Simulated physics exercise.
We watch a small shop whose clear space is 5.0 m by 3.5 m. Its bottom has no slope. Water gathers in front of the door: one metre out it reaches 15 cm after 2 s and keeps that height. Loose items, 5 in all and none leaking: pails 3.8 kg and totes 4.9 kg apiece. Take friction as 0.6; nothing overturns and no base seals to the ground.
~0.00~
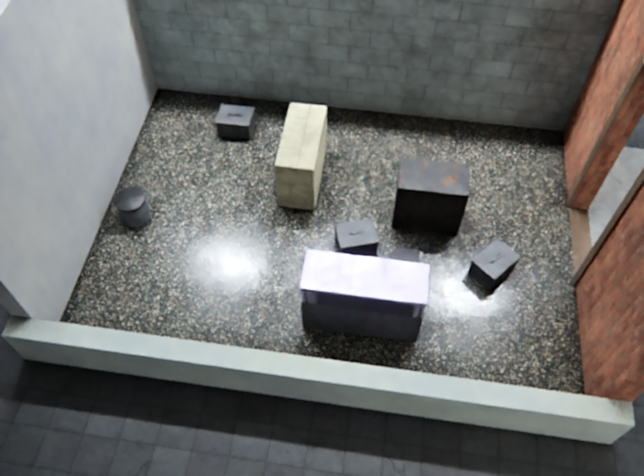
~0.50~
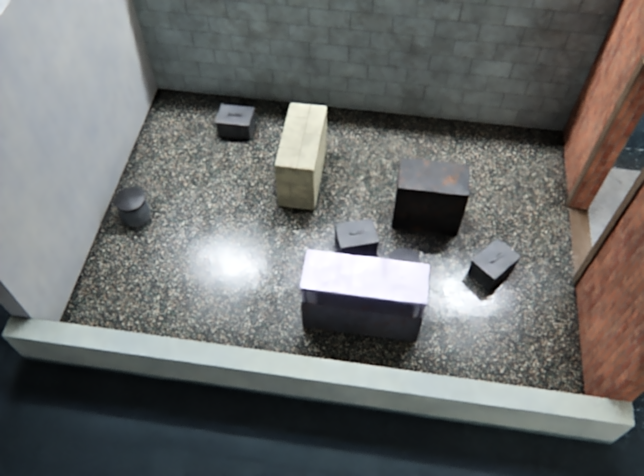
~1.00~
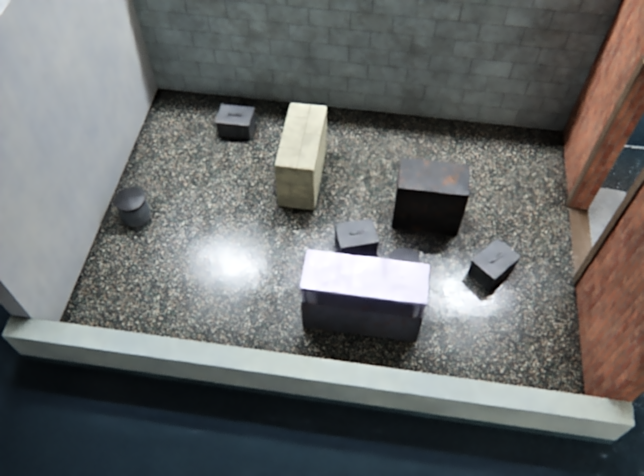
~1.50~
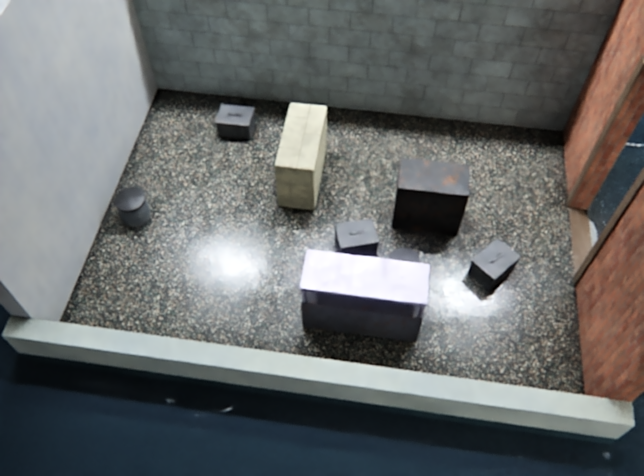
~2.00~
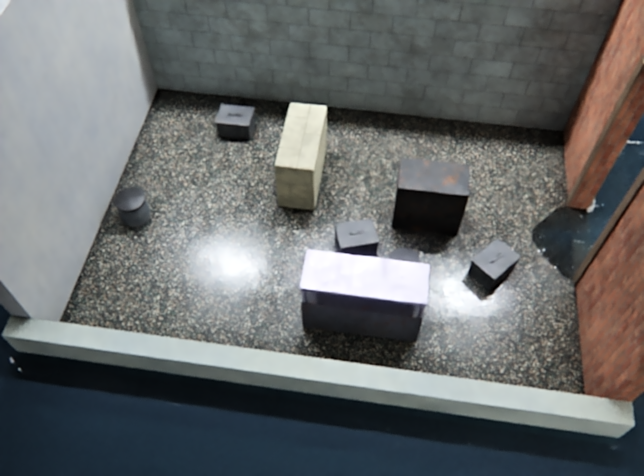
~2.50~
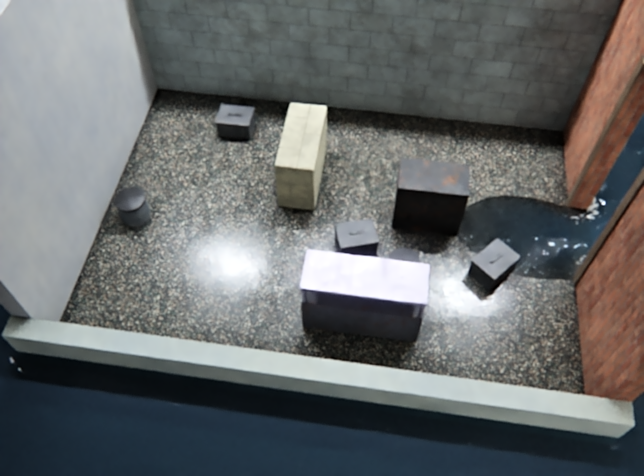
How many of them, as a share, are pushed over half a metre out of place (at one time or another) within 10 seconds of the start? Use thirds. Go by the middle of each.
Share: One to two thirds.
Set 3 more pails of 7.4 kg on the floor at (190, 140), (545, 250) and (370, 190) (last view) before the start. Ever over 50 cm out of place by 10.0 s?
In that order: Short of it, more, under.
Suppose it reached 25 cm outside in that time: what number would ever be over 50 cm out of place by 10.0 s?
Then 5.
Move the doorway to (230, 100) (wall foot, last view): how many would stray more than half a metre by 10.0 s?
In that case 2 of them.
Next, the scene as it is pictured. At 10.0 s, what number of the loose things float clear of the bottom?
1 of them.
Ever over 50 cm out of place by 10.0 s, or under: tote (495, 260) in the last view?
Answer: Past it.
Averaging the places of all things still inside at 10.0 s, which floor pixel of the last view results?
Near (275, 234).
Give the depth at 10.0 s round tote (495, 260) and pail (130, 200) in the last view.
Roughly 3 and 4 cm.
After 3.5 s 0 of 5 are over 50 cm from their spots; 0 afloat.
After 4.5 s 1 of 5 are over 50 cm from their spots; 2 afloat.
After 7.0 s 2 of 5 are over 50 cm from their spots; 0 afloat.
After 10.0 s 2 of 5 are over 50 cm from their spots, and 2 have been at some point; 1 afloat.
